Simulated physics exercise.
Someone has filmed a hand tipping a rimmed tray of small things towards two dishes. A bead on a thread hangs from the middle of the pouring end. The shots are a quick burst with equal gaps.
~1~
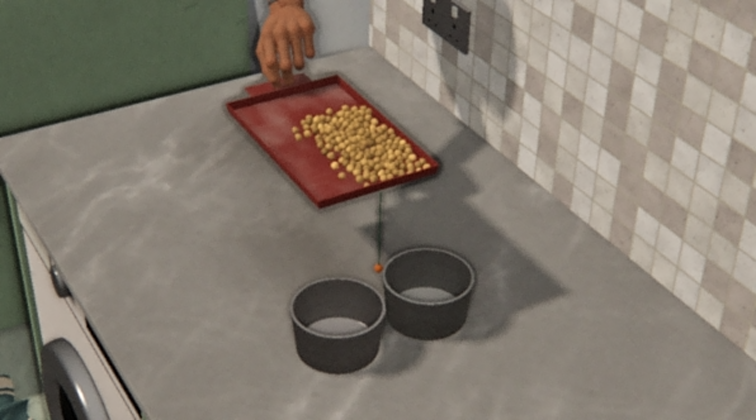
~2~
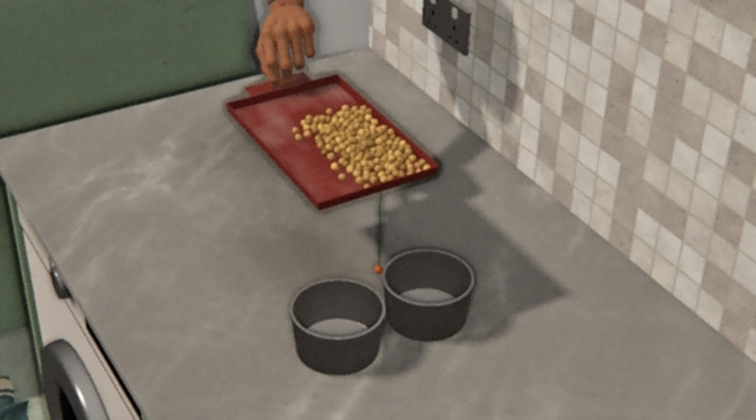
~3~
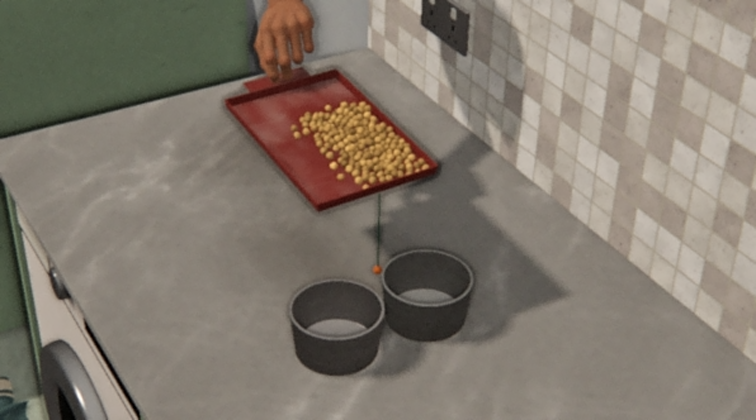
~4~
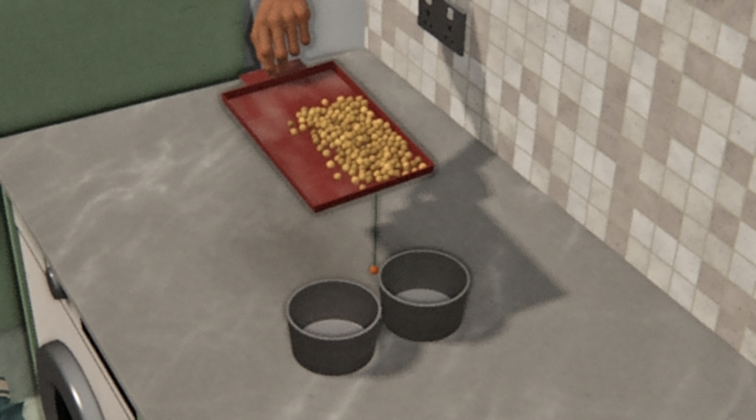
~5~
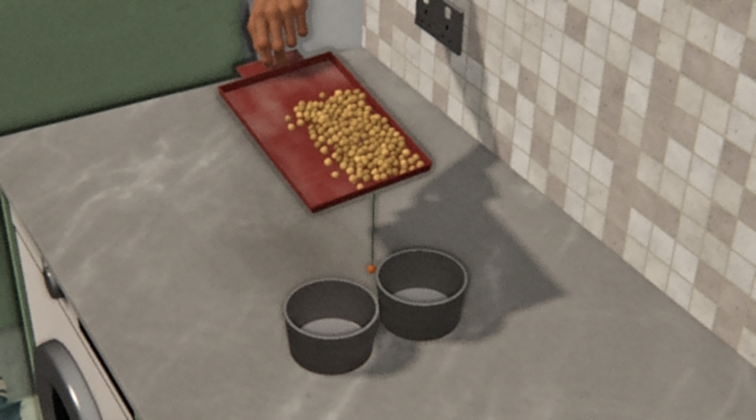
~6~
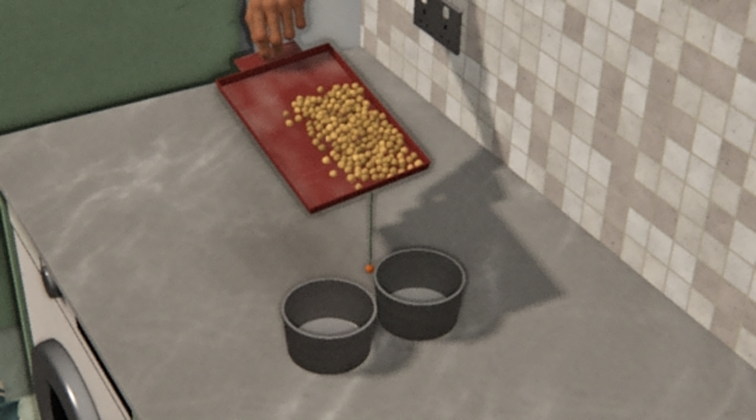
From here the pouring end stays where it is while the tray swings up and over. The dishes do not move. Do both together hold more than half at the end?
The two hold over half of the load.
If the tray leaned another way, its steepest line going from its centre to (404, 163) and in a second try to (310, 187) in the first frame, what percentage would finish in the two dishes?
The first gives 90 %, the second 70 %.
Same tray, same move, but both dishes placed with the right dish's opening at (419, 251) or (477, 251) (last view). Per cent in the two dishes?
About 40 and 20 per cent.
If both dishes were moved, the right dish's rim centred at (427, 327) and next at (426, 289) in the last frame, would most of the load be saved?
One: Less than half. Two: Above a half.
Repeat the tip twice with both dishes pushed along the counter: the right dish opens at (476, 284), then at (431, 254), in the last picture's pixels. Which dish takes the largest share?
One: The left-hand dish. Two: The left-hand dish.
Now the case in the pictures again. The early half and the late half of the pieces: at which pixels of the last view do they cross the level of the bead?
Early half (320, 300), late half (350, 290).
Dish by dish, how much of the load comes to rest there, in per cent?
Left dish: 80 %, right dish: 0 %.
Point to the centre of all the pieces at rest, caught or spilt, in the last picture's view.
Around (333, 346).
Just after the last frame, tray tipped steeply; almost all on the tray; just a few in the left dish; just a few outside both; just a few in the air.
A moment on, tray tipped right over; the larger part on the tray; about a tenth in the left dish; just a few outside both; just a few in the air.
Further on, tray tipped past a quarter turn; the larger part in the left dish; just a few in the right dish; roughly a quarter outside both.
When it is over, tray tipped past a quarter turn; the larger part in the left dish; just a few in the right dish; roughly a quarter outside both.
